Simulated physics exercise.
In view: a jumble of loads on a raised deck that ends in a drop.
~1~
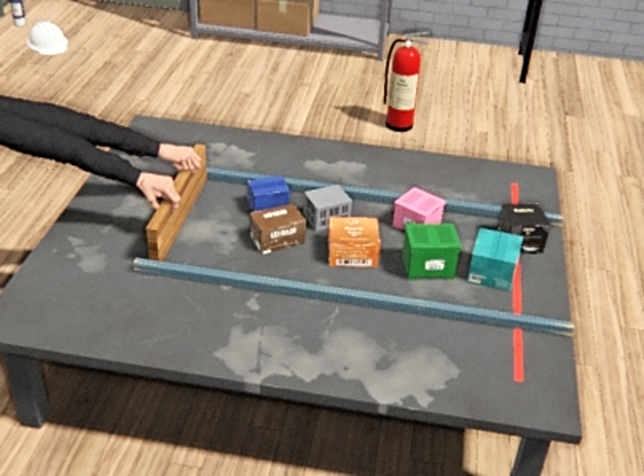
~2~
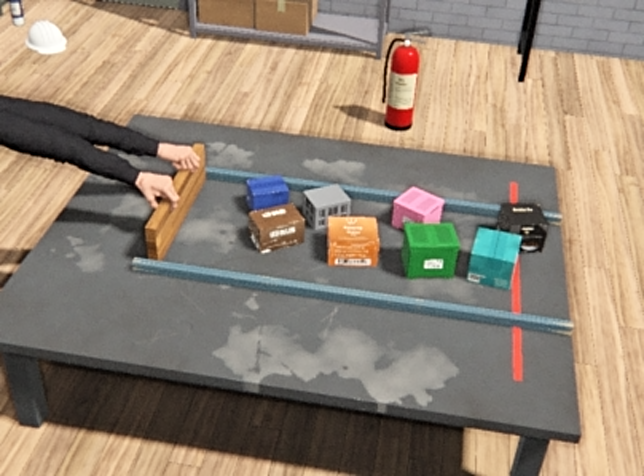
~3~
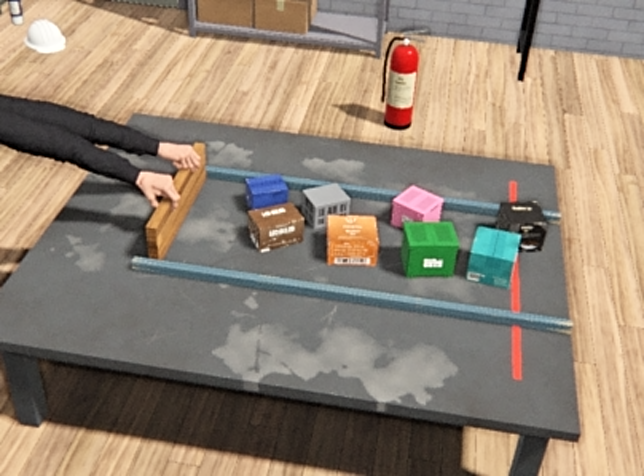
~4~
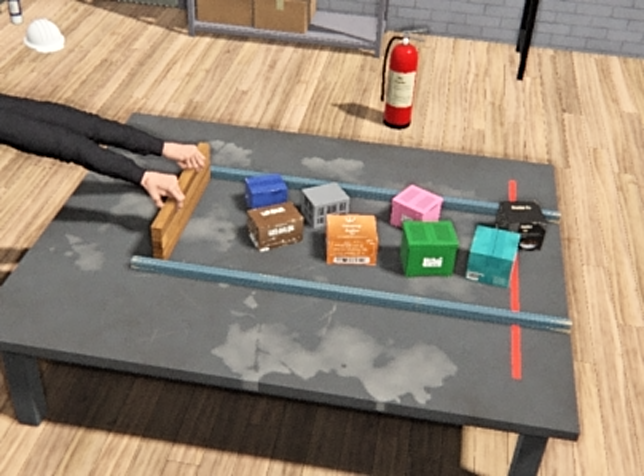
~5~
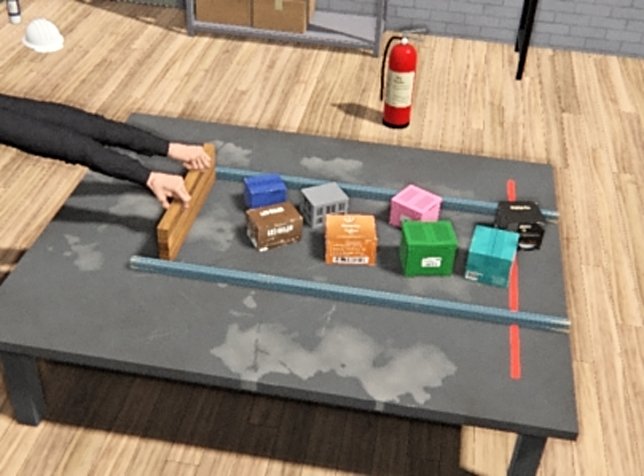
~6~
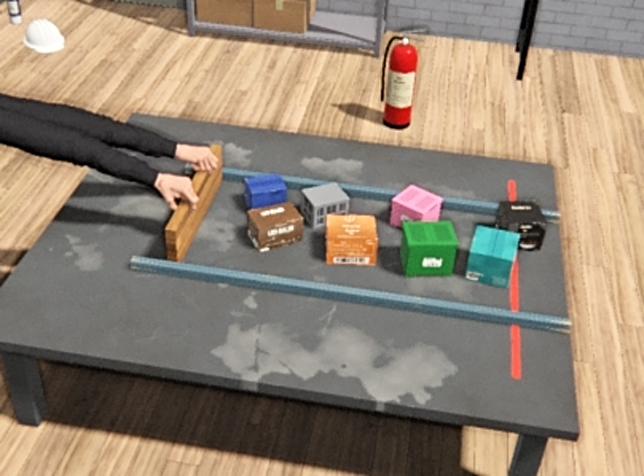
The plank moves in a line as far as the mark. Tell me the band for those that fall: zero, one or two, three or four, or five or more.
The number that fall off is five or more.
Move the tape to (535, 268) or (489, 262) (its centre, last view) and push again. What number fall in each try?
It would be 6 and 4.
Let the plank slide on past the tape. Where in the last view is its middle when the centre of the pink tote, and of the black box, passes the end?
Near (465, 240) and (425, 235).
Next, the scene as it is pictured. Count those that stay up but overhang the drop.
Overhanging: 0.
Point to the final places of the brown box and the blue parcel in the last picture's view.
The brown box stops around (533, 252); the blue parcel around (534, 230).
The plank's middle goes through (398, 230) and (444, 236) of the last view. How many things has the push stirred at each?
First 8, then 8.
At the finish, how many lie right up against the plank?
The number is 2.
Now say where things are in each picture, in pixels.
The first frame shows black box (523, 228); turquoise box (495, 259); green tote (430, 252); plank (179, 202); tape (517, 268).
The second frame shows turquoise box (494, 258); plank (178, 202).
The third frame shows green tote (428, 250); brown box (276, 227).
The fourth frame shows black box (520, 226); orange box (351, 239).
The fifth frame shows turquoise box (492, 256); grey crate (324, 205).
The sixth frame shows black box (520, 226); turquoise box (492, 256); green tote (428, 249); plank (196, 203); tape (514, 265).
A little later, none off yet; black box at rest near (520, 226); turquoise box at rest near (492, 256); green tote at rest near (428, 249).
Next, none off yet; black box shifted a little near (543, 230); turquoise box shifted about its own width near (561, 269); green tote shifted well along near (513, 263).
When it is over, the number that fall off is five or more; down, grey crate, orange box, pink tote, green tote, turquoise box and black box.
